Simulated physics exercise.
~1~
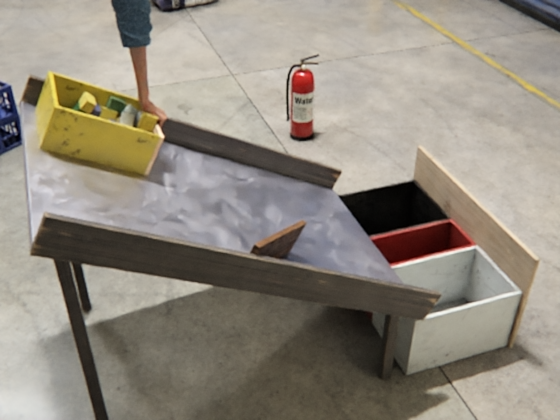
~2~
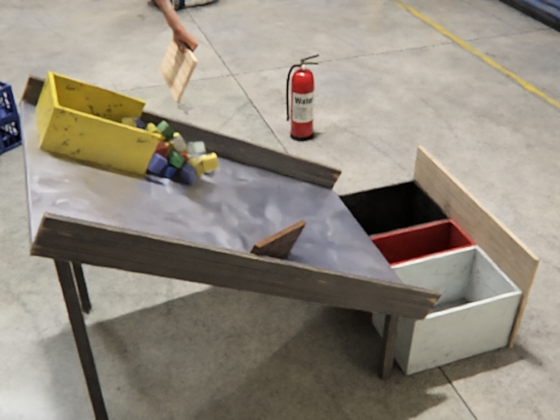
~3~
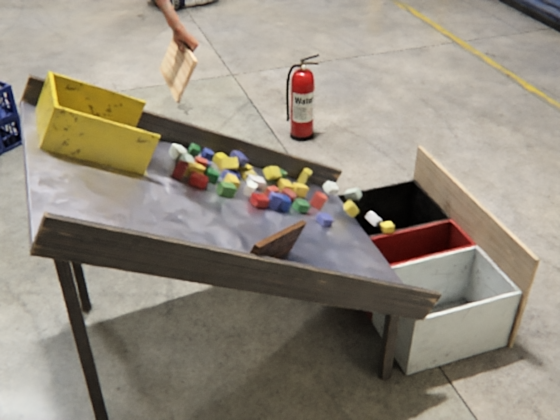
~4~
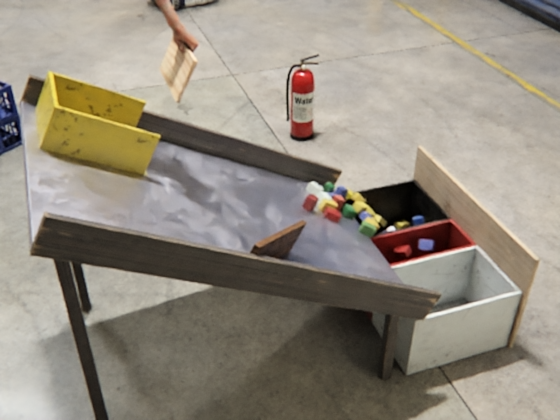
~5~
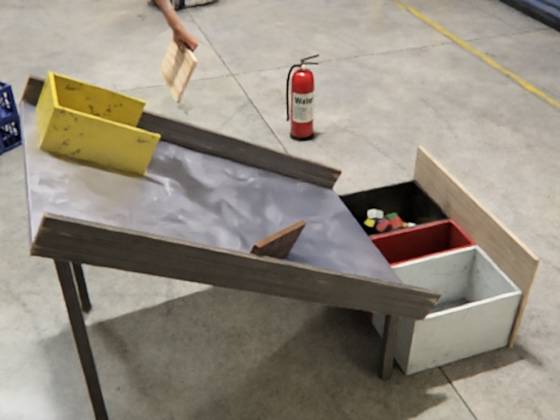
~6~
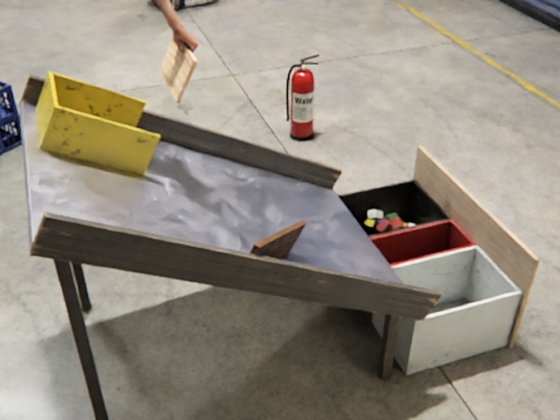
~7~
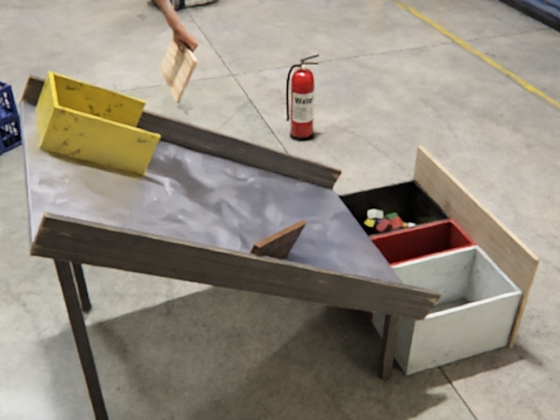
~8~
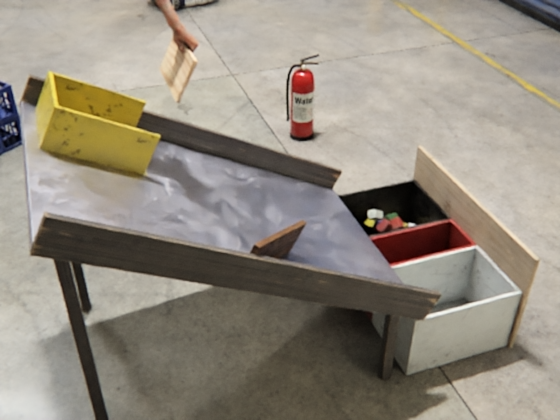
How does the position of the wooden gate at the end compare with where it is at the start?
At the start the gate closes off the open side of the yellow pen, and by the end it is held up and away from the pen by a hand, near the far edge of the table.
